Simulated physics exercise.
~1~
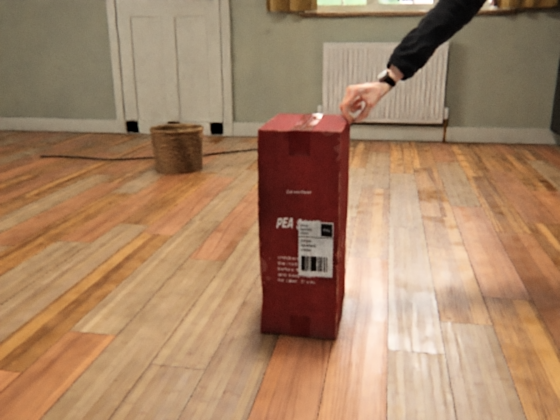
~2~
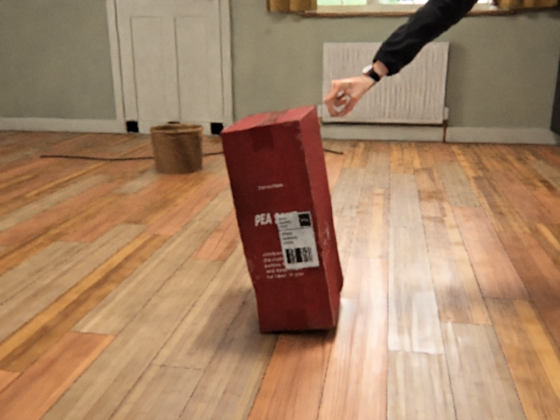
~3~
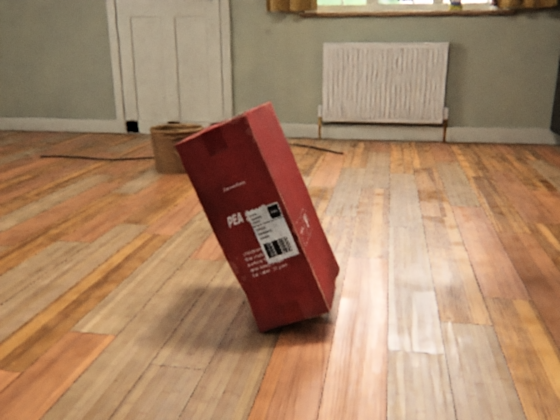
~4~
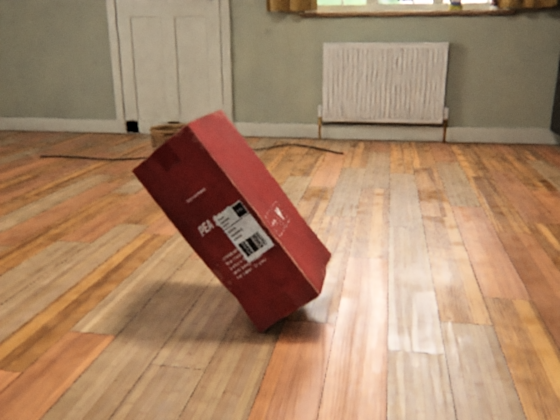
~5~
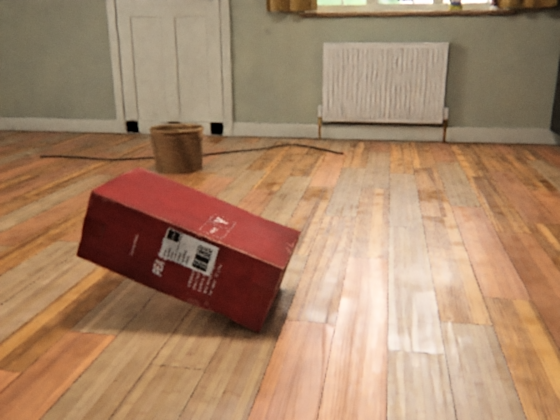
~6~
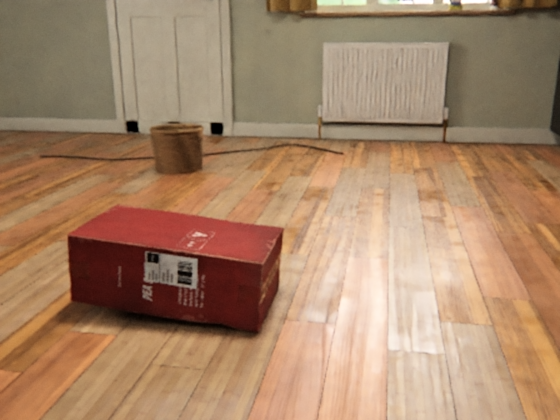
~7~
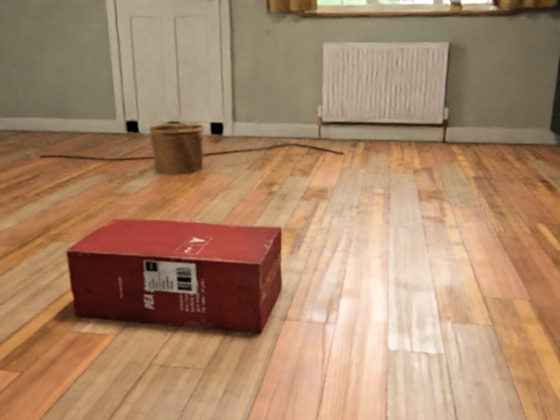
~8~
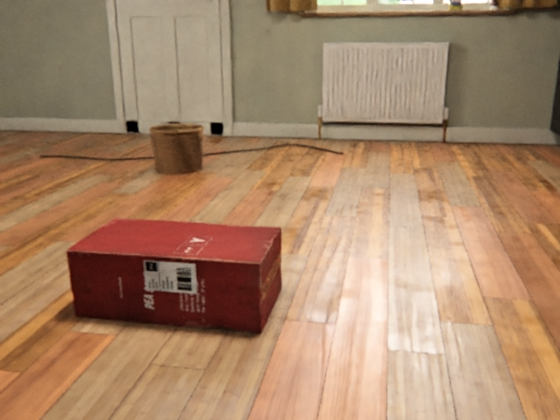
Tall red box tipping left after a hand pushes its top and withdraws, toppling onto its side and lying still on floorboards.
